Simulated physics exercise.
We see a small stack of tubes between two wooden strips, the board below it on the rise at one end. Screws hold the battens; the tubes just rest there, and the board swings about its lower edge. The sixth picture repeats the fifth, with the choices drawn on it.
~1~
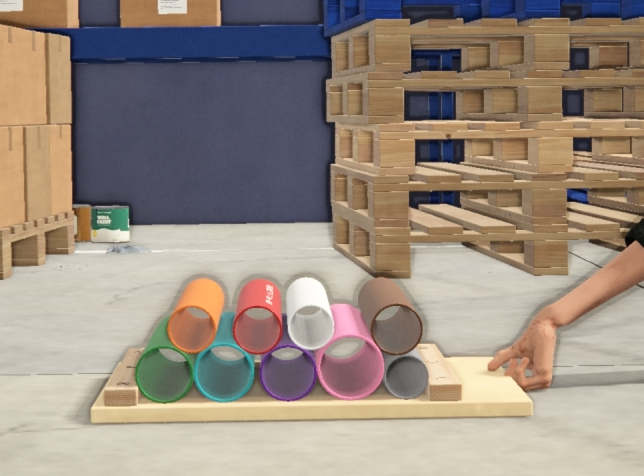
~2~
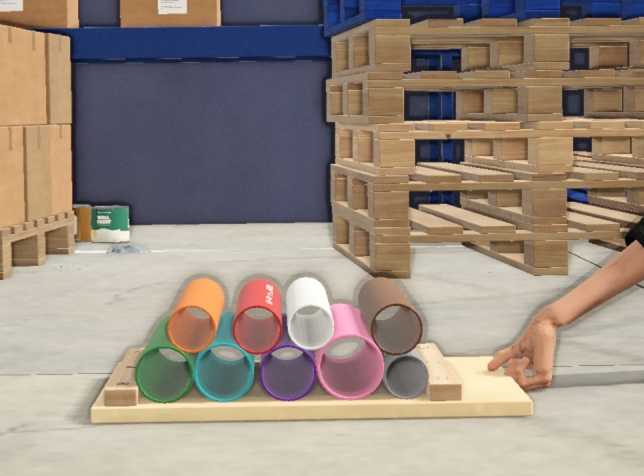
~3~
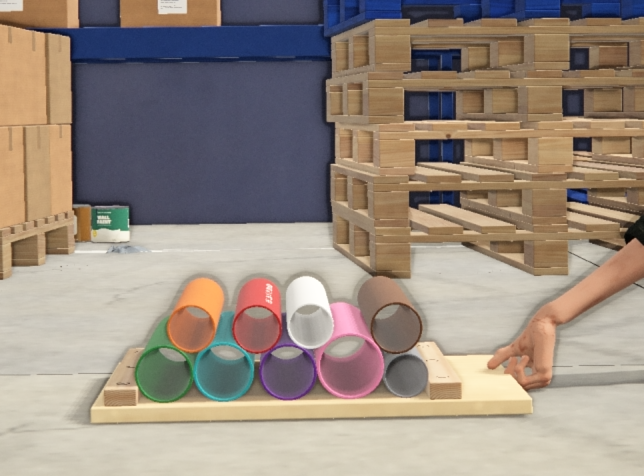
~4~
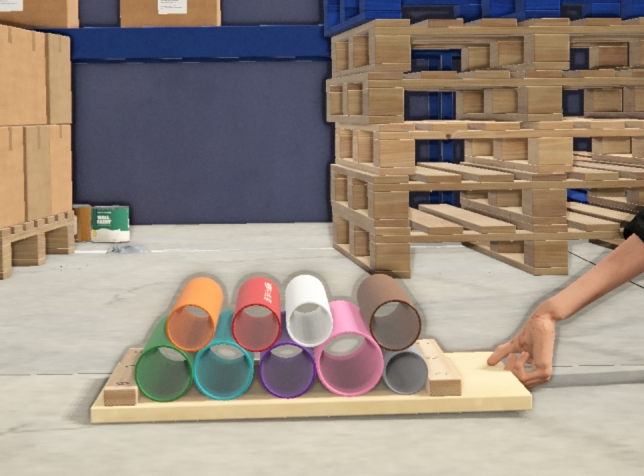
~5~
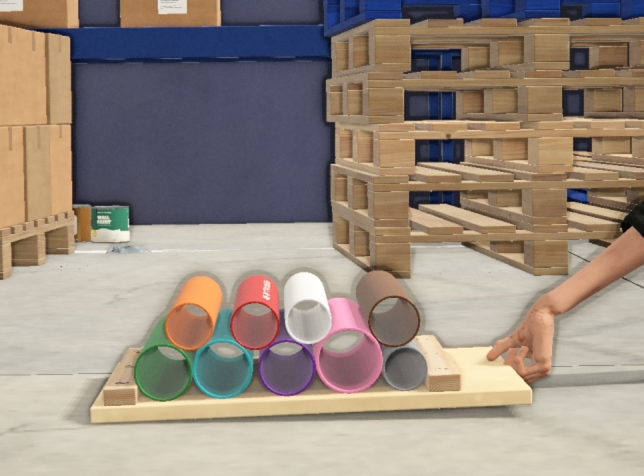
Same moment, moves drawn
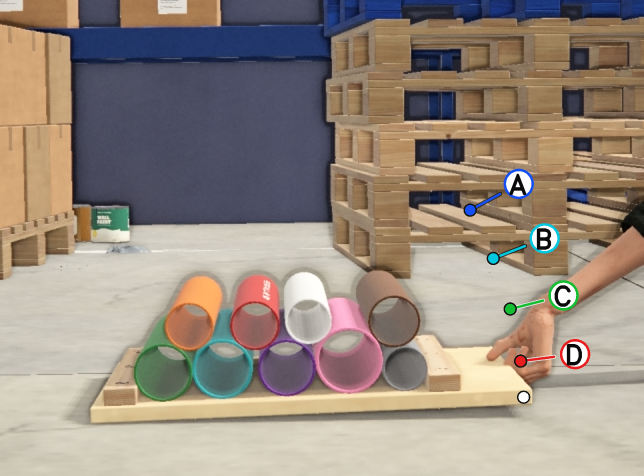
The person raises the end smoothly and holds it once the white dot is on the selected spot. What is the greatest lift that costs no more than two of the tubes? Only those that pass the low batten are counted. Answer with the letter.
It can be raised to A.
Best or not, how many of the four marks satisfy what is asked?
The number is four.
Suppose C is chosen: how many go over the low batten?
At C the number is none.
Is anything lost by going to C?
No, at C.
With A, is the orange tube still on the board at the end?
Yes, with A.
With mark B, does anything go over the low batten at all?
At B: No.
On the marked copy, A at (470, 210); B at (494, 259); C at (510, 309); D at (521, 361); the white dot at (524, 397).
Taking A. A third of the way, board at 16°.
Two thirds of the way, board at 28°.
When it is over, board at 28°, none over the low batten.
As for the rest, B none over the low batten; C none over the low batten; D none over the low batten.
